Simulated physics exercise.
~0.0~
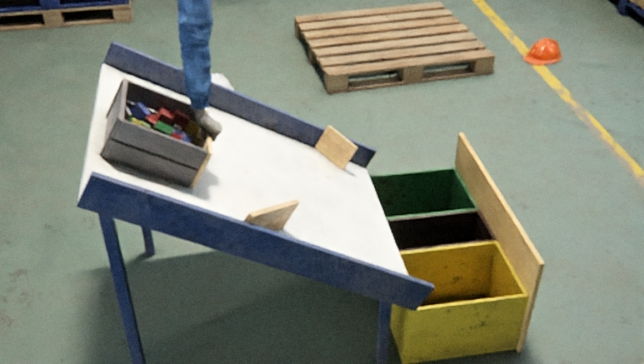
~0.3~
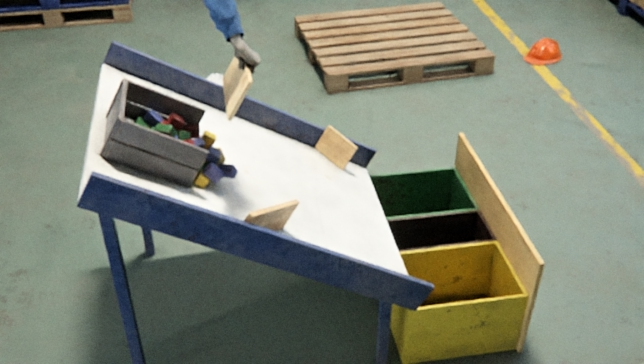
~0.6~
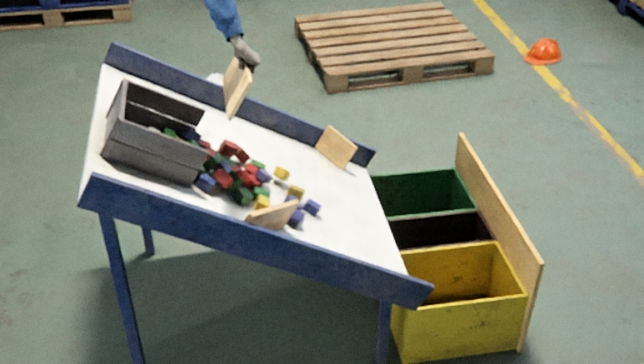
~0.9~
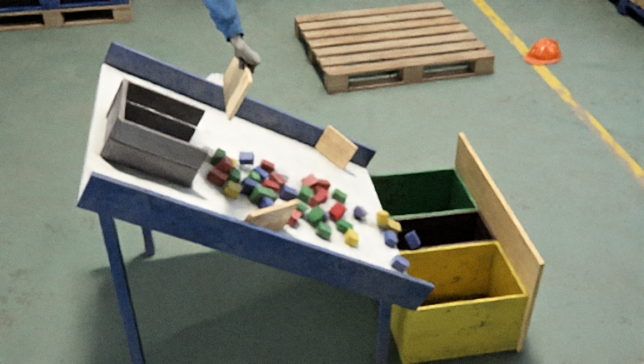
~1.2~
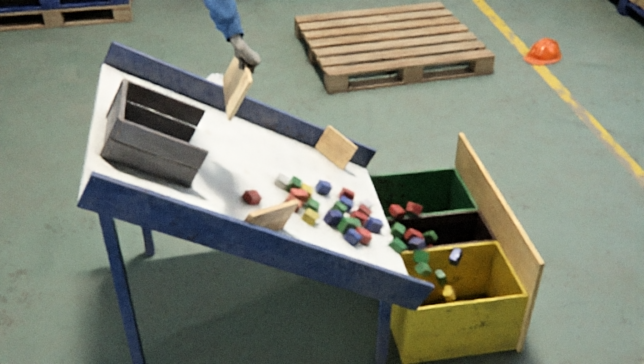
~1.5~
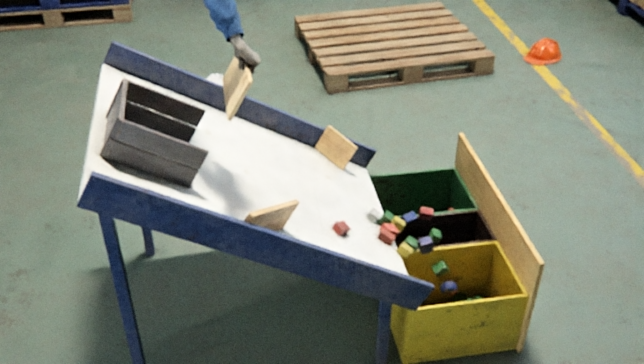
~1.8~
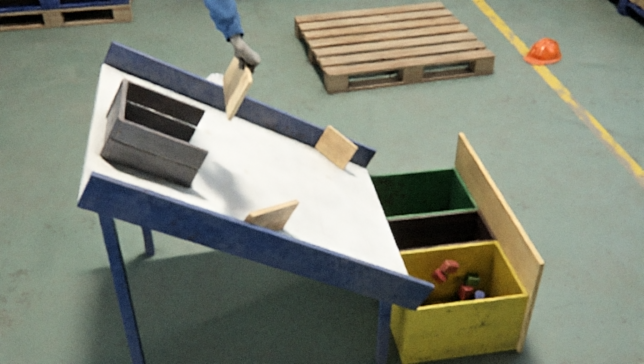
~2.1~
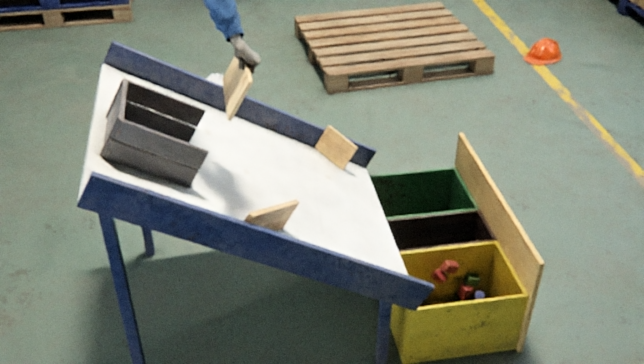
Gloved hand lifting a wooden gate from a grey pen, colourful blocks tumbling down a sloped white table into bins below.
